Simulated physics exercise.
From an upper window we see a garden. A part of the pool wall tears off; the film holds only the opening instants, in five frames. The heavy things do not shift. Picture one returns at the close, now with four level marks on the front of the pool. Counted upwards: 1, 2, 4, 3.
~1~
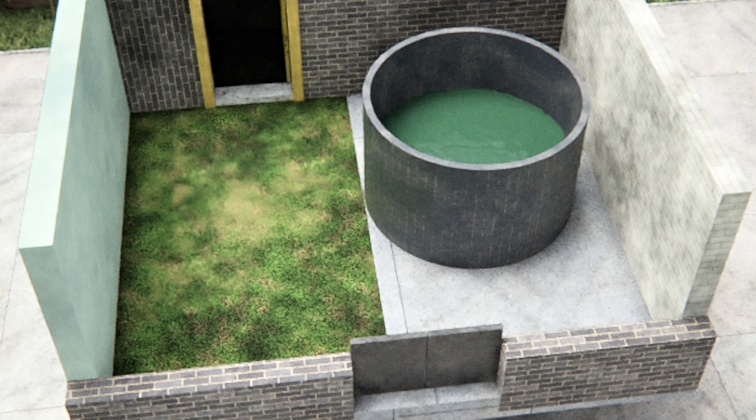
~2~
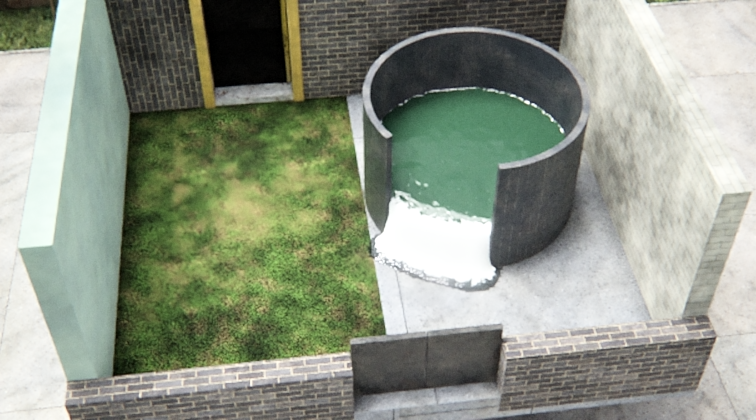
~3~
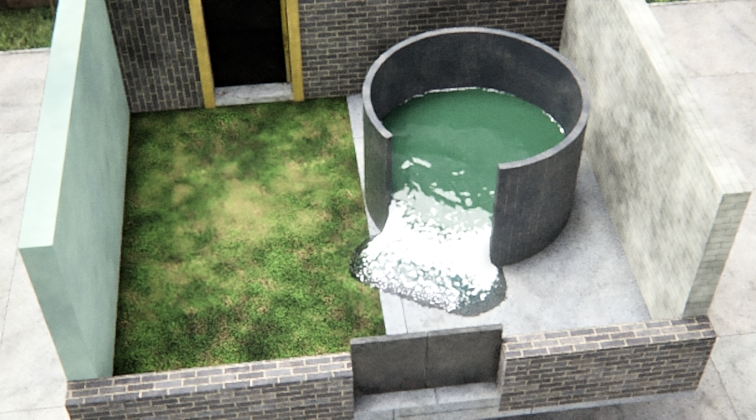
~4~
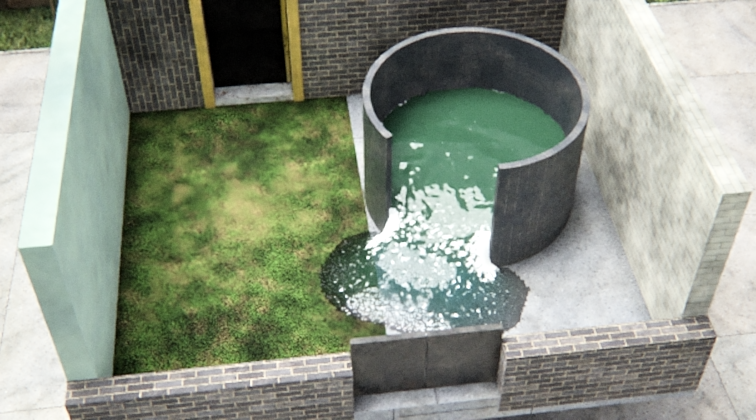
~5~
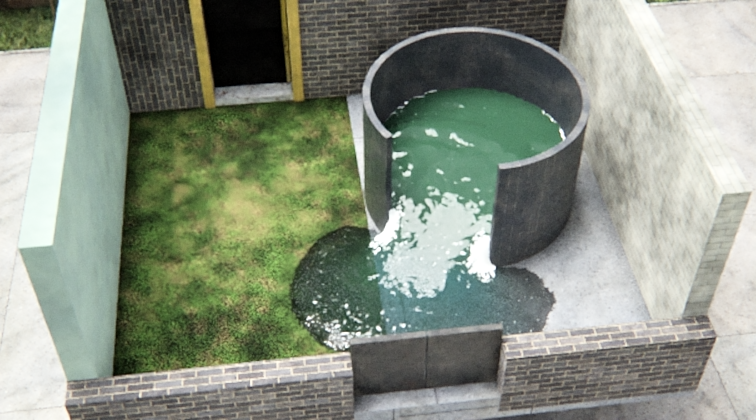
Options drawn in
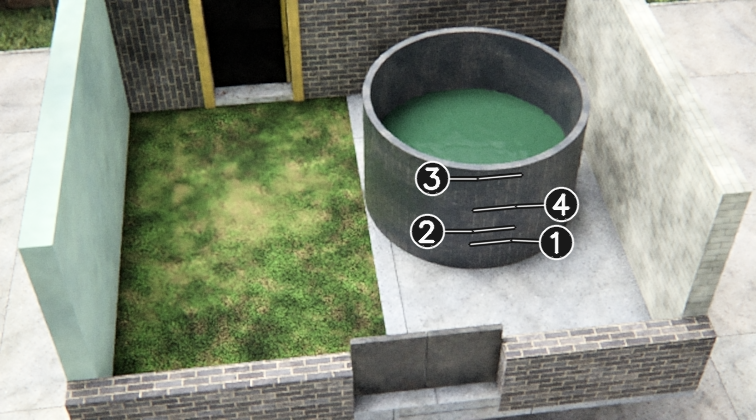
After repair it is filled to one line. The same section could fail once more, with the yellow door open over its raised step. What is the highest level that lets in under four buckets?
Choose 2.
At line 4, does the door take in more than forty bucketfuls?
No.
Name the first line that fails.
4.
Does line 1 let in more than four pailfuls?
No, that is safe.
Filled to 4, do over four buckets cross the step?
Yes, it does.
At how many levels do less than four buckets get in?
Two of the four.
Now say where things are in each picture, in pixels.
Water in the pool at rest, its middle at (471, 150); foot of the yellow doorway at (255, 103); shut gate at (426, 340).
Water covers 2 % of the ground and shows as far out as (492, 275).
Water covers 5 % of the ground and shows as far out as (362, 273).
Water covers 9 % of the ground and shows as far out as (333, 291).
Water covers 16 % of the ground and shows as far out as (317, 316).
On the marked copy, 1 at (491, 242); 2 at (492, 229); 3 at (499, 176); 4 at (495, 208); from the bottom up 1, 2, 4, 3.
Choosing 1, nothing gets over.
Choosing 2, a splash gets over, under a bucket.
Choosing 3, dozens of bucketfuls pour in.
Choosing 4, about 12 bucketfuls get in.
